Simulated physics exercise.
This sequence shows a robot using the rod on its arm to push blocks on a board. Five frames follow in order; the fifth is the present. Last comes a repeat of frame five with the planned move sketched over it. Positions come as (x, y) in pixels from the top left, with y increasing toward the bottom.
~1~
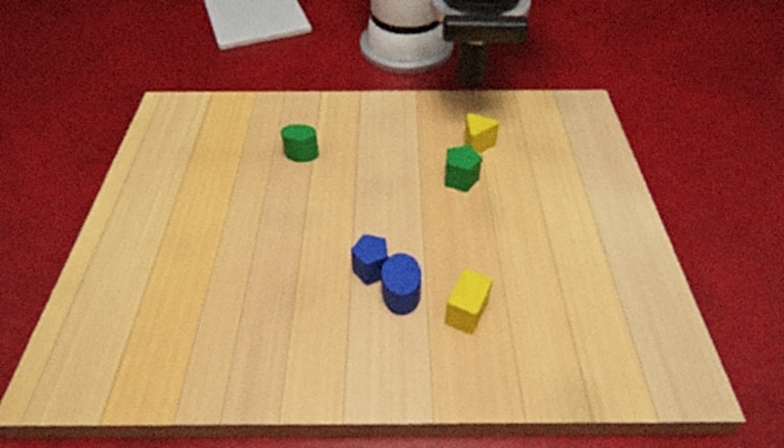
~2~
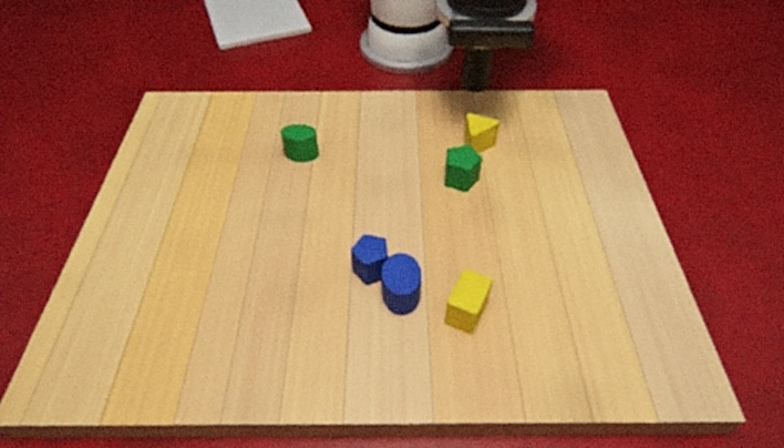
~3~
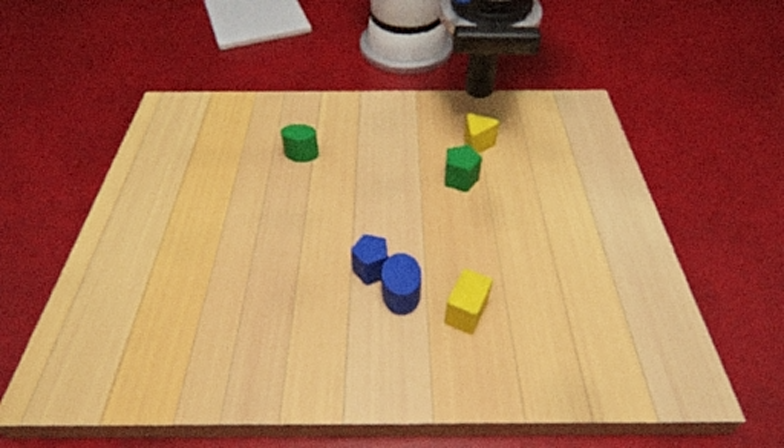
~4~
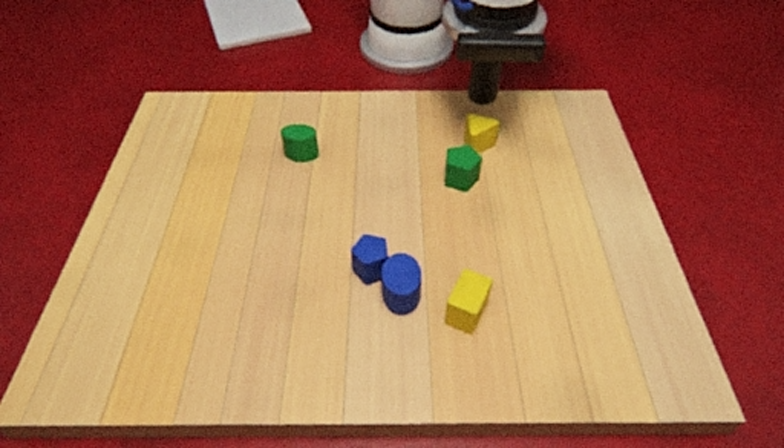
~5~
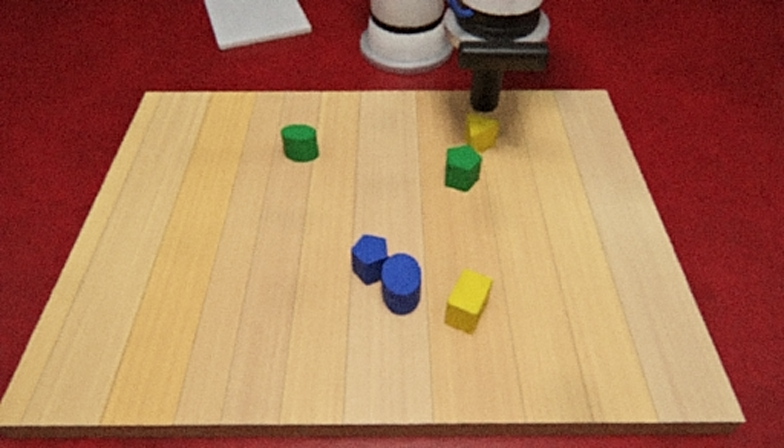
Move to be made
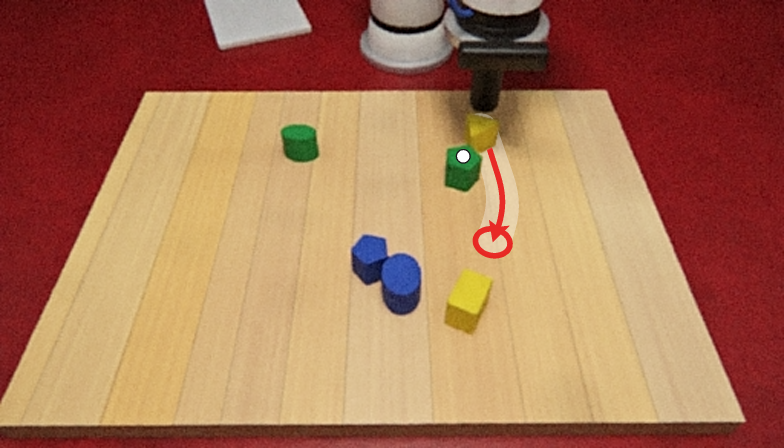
To begin with, a robot arm's dark rod hangs at the far edge of a wooden board holding green, blue and yellow blocks. The rod shifts slightly right and moves a little nearer, ending right by the yellow triangle, while all the blocks stay still.
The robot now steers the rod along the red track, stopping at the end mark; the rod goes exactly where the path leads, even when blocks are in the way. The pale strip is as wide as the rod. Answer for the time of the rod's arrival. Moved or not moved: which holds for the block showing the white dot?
If the rod follows that path, the block showing the white dot ends up shifted.
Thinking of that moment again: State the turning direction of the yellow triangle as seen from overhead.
My prediction: CW.
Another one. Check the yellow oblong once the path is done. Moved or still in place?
That block will keep its spot.
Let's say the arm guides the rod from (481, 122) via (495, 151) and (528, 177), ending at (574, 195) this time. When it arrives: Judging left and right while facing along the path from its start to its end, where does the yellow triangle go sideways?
To the path's right.
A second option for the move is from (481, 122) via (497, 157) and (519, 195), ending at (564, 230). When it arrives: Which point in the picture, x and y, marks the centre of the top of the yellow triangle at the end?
In the picture, it is at (476, 144).
The drawn path runs from (481, 122) via (492, 158) and (502, 198), ending at (493, 242); the dot is on the green pentagon.
The first path, step by step. One third of the way, rod (496, 141); green pentagon (456, 161), turned 30° anticlockwise; yellow triangle (472, 146), turned 65° clockwise.
Two thirds of the way, rod (506, 181); green pentagon (456, 161), turned 30° anticlockwise; yellow triangle (472, 146), turned 65° clockwise.
At the end, rod (496, 225); green pentagon (456, 161), turned 30° anticlockwise; yellow oblong not moved; yellow triangle (472, 146), turned 65° clockwise.
